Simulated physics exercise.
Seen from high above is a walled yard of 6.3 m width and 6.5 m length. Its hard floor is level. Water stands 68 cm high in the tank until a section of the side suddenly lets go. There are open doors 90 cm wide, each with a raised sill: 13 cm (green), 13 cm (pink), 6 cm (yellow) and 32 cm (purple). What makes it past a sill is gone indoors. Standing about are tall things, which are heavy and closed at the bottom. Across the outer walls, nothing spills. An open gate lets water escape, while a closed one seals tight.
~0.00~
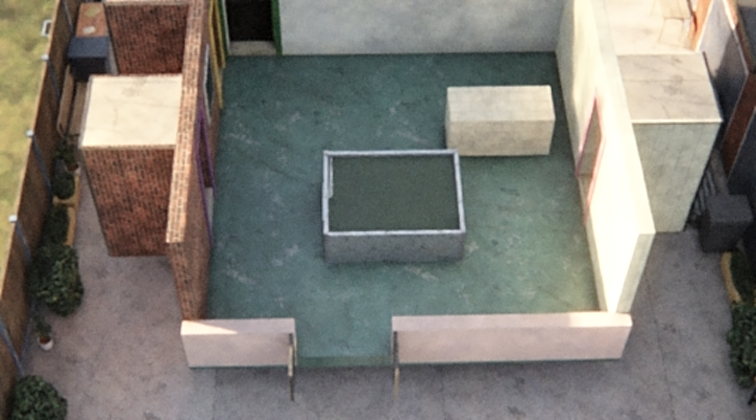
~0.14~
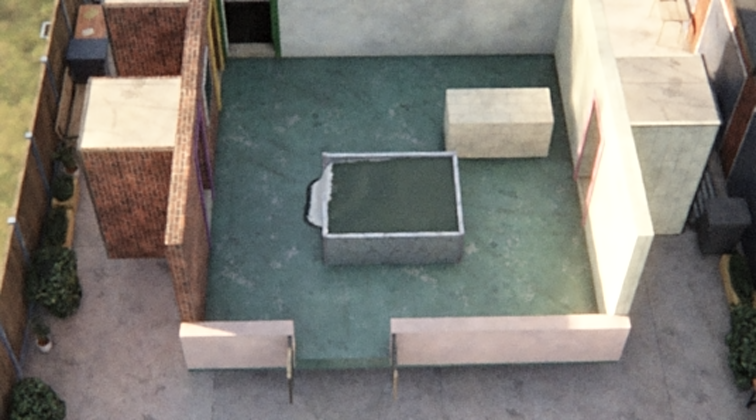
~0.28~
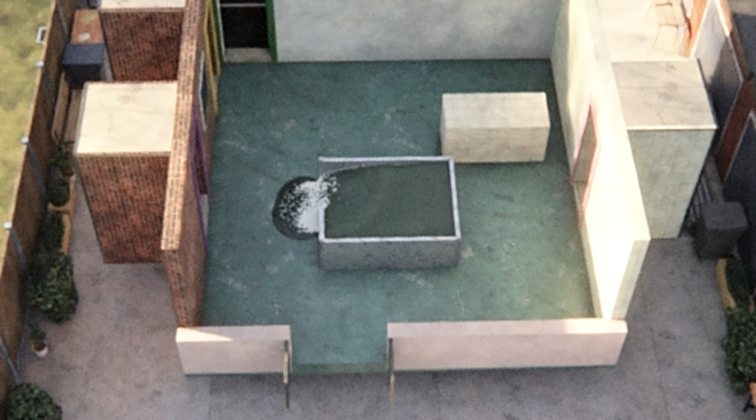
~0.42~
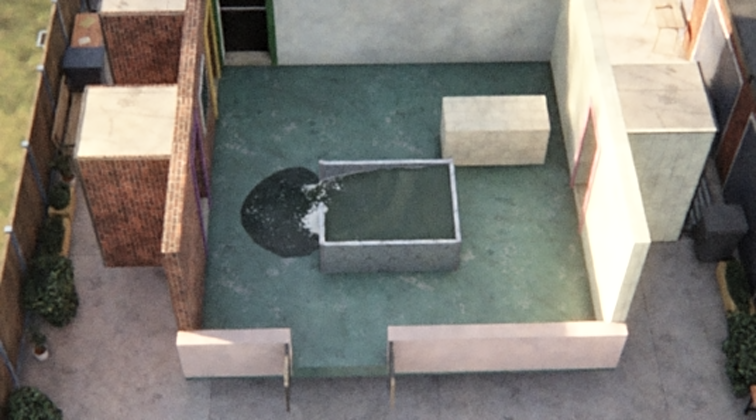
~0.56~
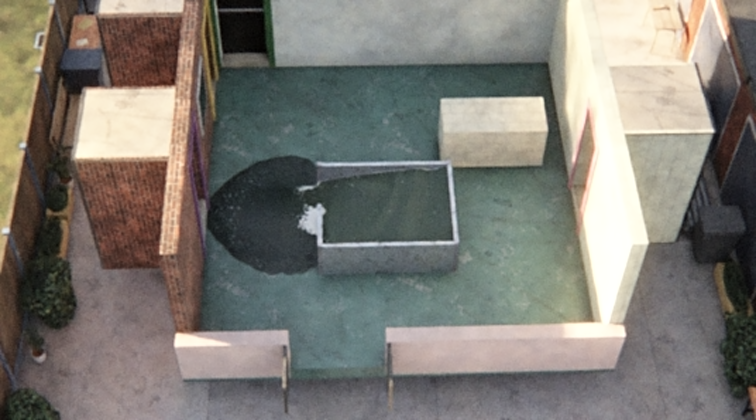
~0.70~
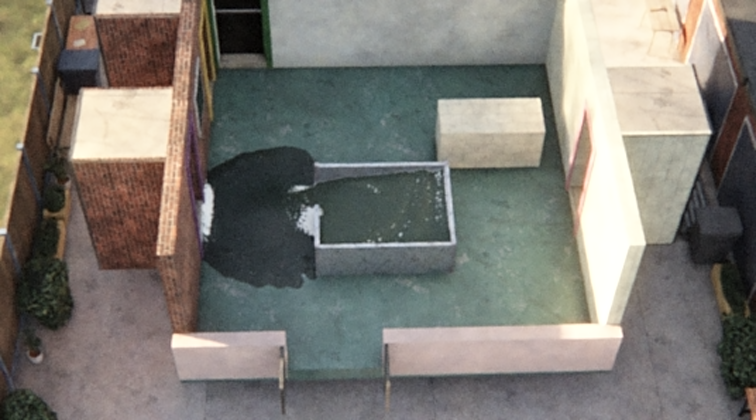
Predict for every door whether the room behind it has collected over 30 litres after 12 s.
My prediction: The green door room collects over 30 litres; the pink door room collects 30 litres or less; the yellow door room collects over 30 litres; the purple door room collects 30 litres or less.
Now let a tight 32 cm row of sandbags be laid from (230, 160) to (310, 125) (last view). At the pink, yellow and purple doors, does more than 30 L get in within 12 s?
Result: Pink door inside the limit; yellow door inside the limit; purple door inside the limit.
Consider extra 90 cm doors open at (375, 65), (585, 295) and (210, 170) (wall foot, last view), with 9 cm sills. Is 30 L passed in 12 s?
Less, less, more.
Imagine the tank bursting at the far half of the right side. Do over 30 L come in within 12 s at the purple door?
Against the limit, purple does not exceed it.
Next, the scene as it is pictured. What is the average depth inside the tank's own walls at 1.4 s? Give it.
Roughly 49 centimetres.
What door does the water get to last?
Looks like the pink door.
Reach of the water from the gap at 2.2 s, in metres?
4.0 m.
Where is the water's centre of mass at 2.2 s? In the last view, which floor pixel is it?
Around (320, 221) in the last picture.
After 1.4 s water covers 15 % of the floor and is deepest (37 cm) near (205, 214); green door not reached, pink door not reached, yellow door not reached, purple door 34 cm at the sill, 1 L in.
After 2.2 s water covers 25 % of the floor and is deepest (34 cm) near (216, 214); green door 23 cm at the sill, 6 L in, pink door not reached, yellow door 10 cm at the sill, 2 L in, purple door 30 cm at the sill, 4 L in.
After 3.5 s water covers 40 % of the floor and is deepest (24 cm) near (195, 358); green door 24 cm at the sill, 84 L in, pink door not reached, yellow door 8 cm at the sill, 10 L in, purple door 19 cm at the sill, 5 L in.
After 7.0 s water covers 80 % of the floor and is deepest (14 cm) near (214, 87); green door 13 cm at the sill, 134 L in, pink door not reached, yellow door 10 cm at the sill, 49 L in, purple door 12 cm at the sill, 5 L in.
After 12.0 s water covers 95 % of the floor and is deepest (9 cm) near (454, 194); green door 6 cm at the sill, 135 L in, pink door 8 cm at the sill, 0 L in, yellow door 7 cm at the sill, 74 L in, purple door 7 cm at the sill, 5 L in.
